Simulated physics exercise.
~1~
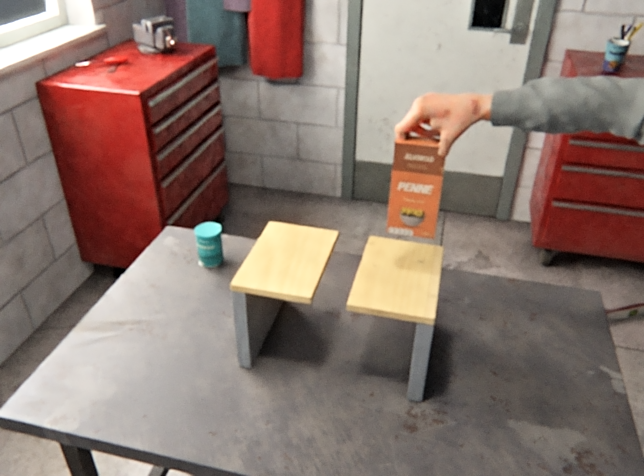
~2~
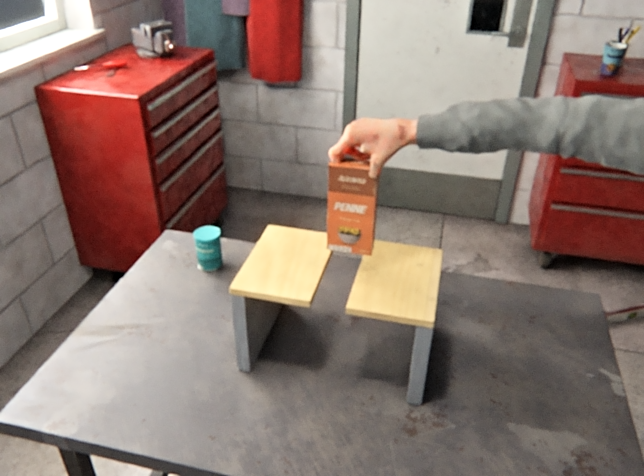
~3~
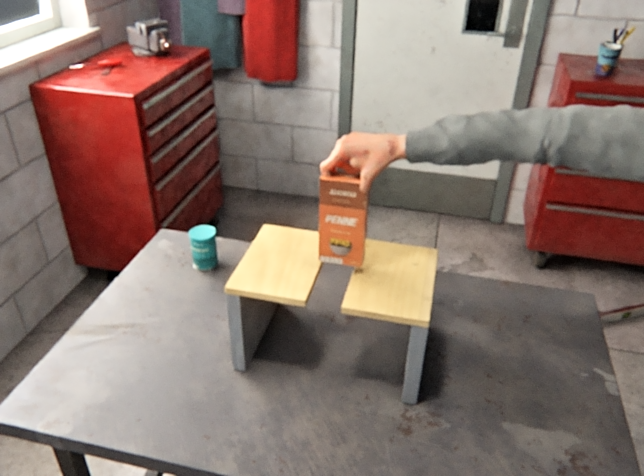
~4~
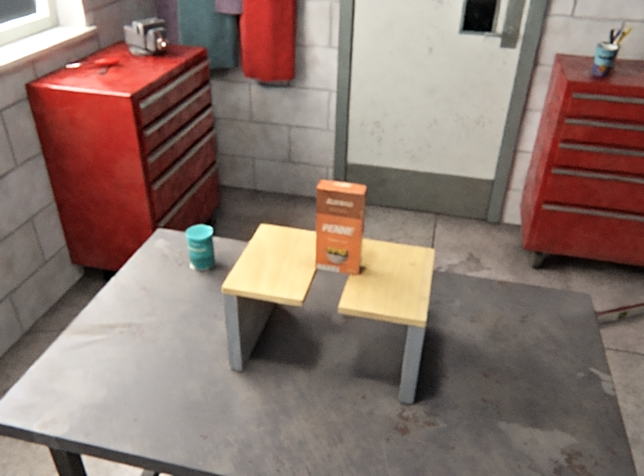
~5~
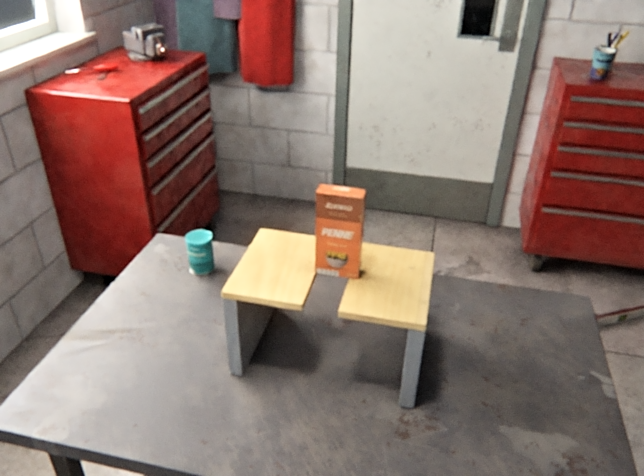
In a workshop, a hand lowering an orange penne box across the gap between two wooden ledges, releasing it, the box staying upright.
